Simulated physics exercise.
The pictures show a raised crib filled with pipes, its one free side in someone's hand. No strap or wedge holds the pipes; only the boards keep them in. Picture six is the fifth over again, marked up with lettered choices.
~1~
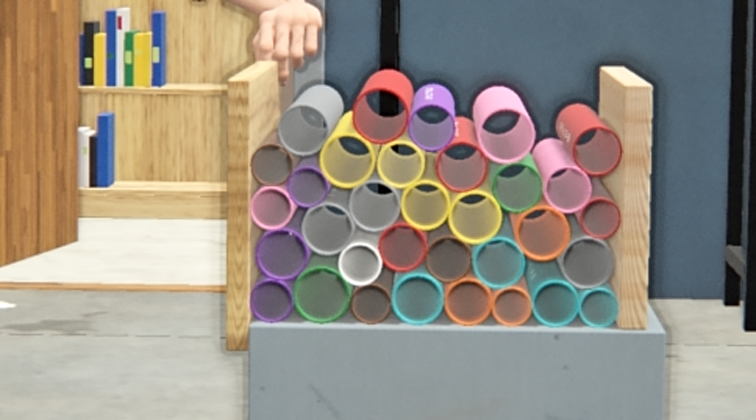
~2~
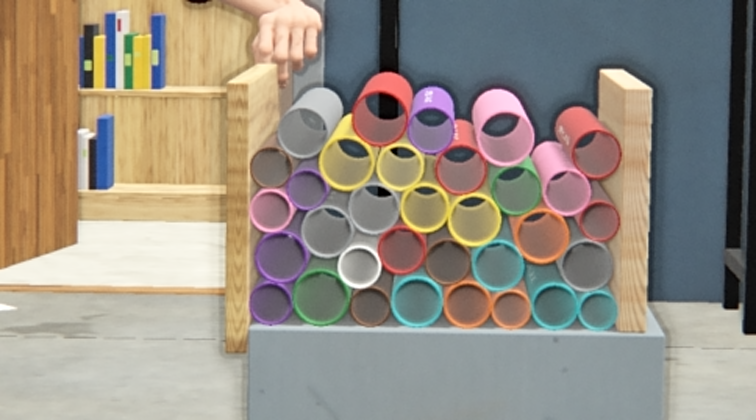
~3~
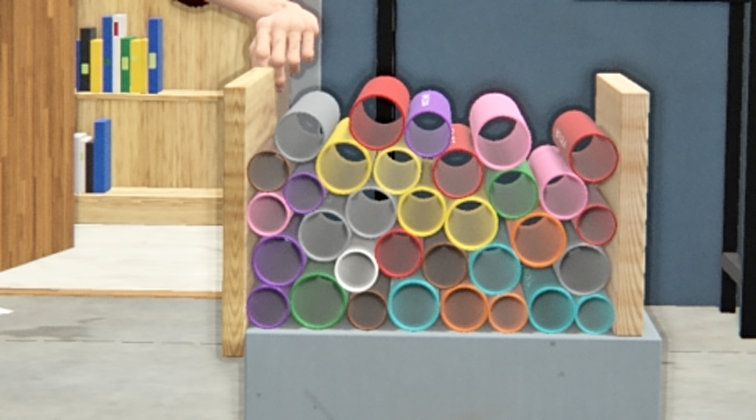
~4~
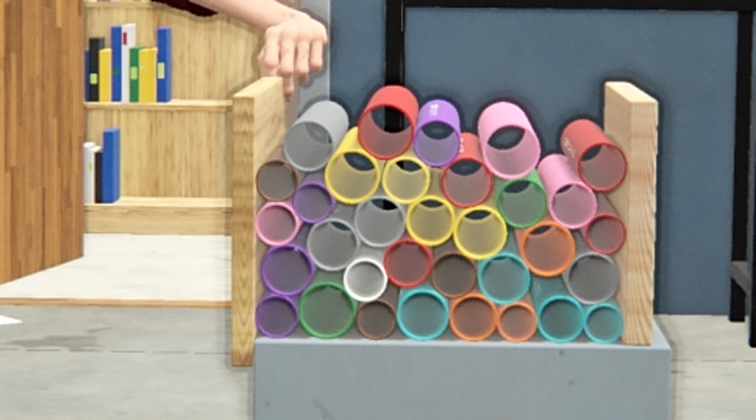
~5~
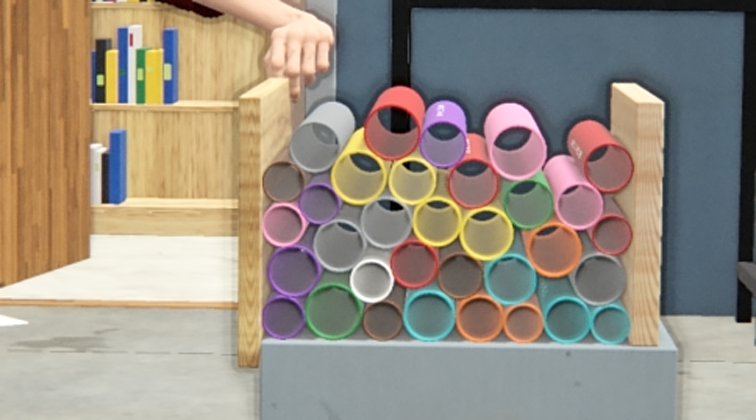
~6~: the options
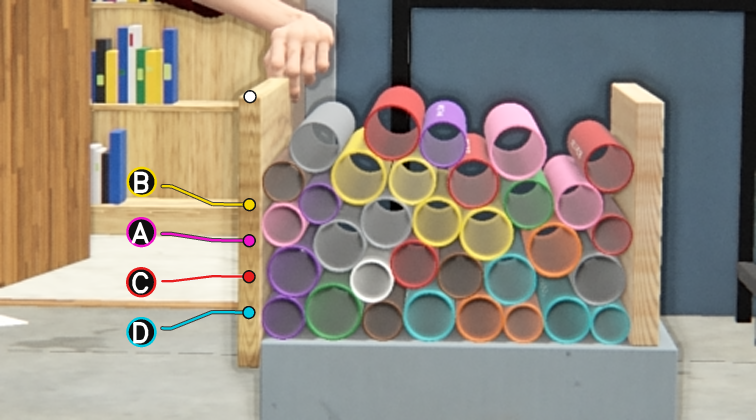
In a room with a bookshelf, a hand stayed at the top of the left board beside a raised stack of colourful pipes, and nothing moved except the view, which shifted slightly.
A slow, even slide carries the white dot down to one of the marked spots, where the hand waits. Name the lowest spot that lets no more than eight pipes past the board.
Down to C.
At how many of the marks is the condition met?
Three of the four.
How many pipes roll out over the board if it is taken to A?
The count is two.
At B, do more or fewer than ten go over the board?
Fewer than ten.
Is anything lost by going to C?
At C: Yes.
On the marked copy, A at (249, 241); B at (249, 204); C at (249, 277); D at (248, 313); the white dot at (250, 97).
Following C. Soon after the start, top of the board (262, 182).
Later, top of the board (261, 275).
In the end, top of the board (261, 276), six out over the board.
As for the rest, A two out over the board; B none out over the board; D more than eight out over the board.
